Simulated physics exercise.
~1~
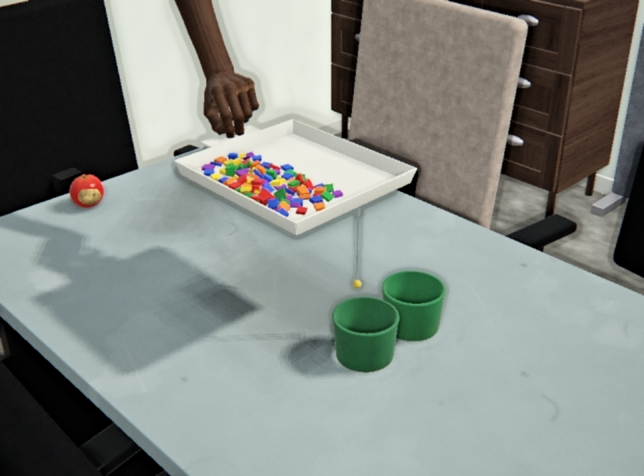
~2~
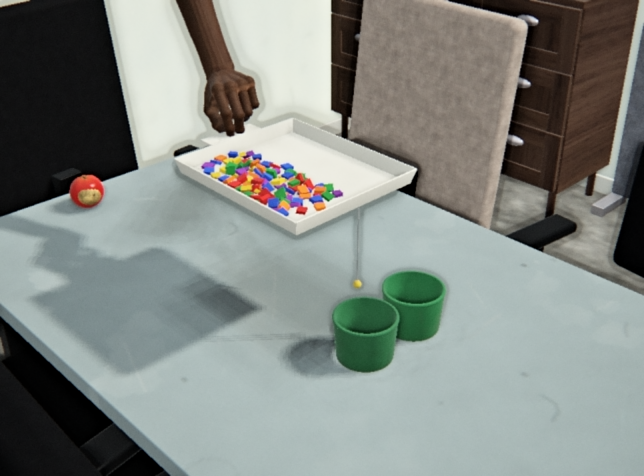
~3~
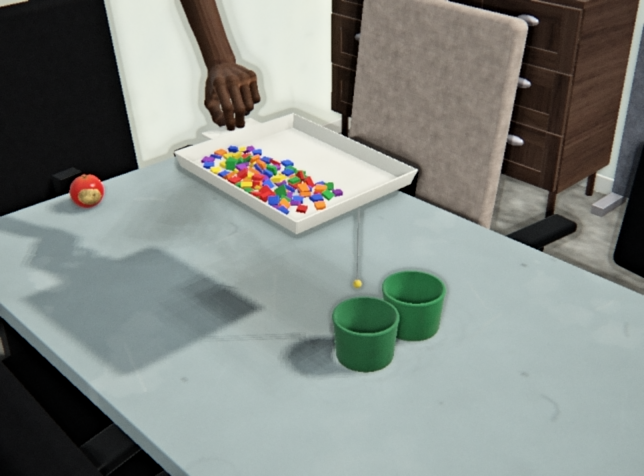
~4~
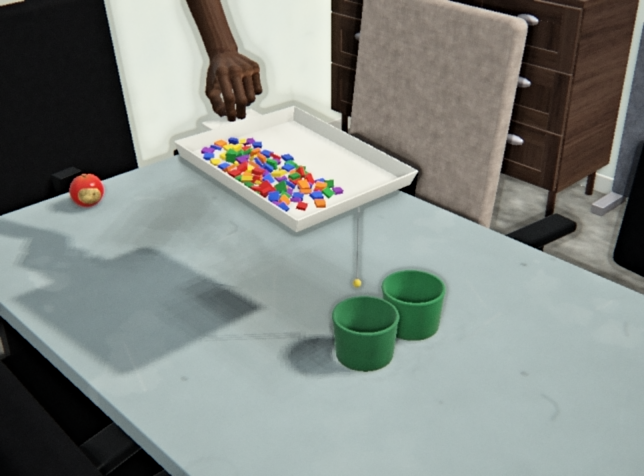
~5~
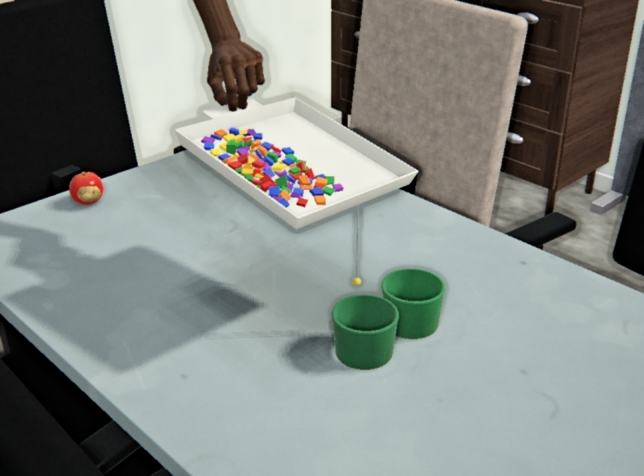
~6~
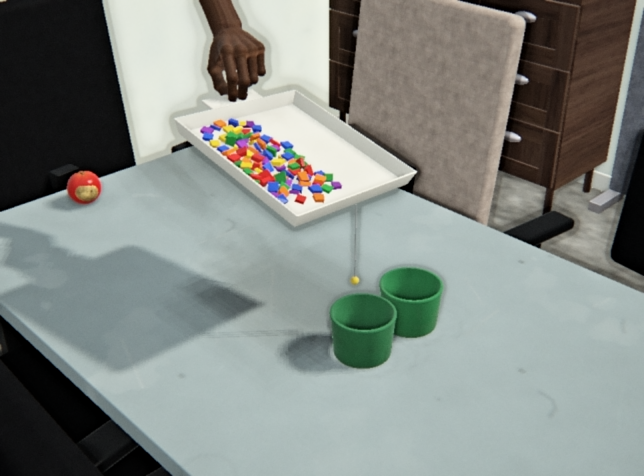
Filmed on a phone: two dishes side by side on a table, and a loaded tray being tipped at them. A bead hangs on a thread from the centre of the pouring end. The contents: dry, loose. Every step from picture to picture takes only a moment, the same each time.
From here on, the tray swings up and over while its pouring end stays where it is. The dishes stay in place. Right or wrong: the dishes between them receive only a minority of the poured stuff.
Wrong, they get over half.
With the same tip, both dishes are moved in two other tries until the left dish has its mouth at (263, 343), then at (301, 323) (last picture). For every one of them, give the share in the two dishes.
The first try gives 0 per cent, the second 10 per cent.
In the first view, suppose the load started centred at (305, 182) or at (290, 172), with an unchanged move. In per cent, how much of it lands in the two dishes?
The first gives 70 %, the second 70 %.
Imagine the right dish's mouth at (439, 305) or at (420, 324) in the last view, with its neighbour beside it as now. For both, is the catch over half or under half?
The first time it's lower than half, the second time lower than half.
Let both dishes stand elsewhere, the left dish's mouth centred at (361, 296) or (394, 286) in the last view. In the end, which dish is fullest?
First try, the dish to the right; second try, the dish to the left.
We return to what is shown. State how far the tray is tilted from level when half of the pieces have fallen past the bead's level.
Somewhere around 105 degrees.
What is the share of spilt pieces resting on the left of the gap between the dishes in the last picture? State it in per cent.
It comes to near 30 percent of the spill.
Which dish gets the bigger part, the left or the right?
In the end, the right-side dish gets more.
Just after the last frame, tray tipped steeply; every one on the tray.
A moment on, tray tipped right over; roughly two thirds on the tray; about a tenth in the left dish; about a tenth in the right dish; about a tenth outside both; about a tenth in the air.
Further on, tray tipped past a quarter turn; about a tenth in the left dish; roughly half in the right dish; roughly a third outside both.
When it is over, tray tipped past a quarter turn; about a tenth in the left dish; roughly half in the right dish; roughly a third outside both.
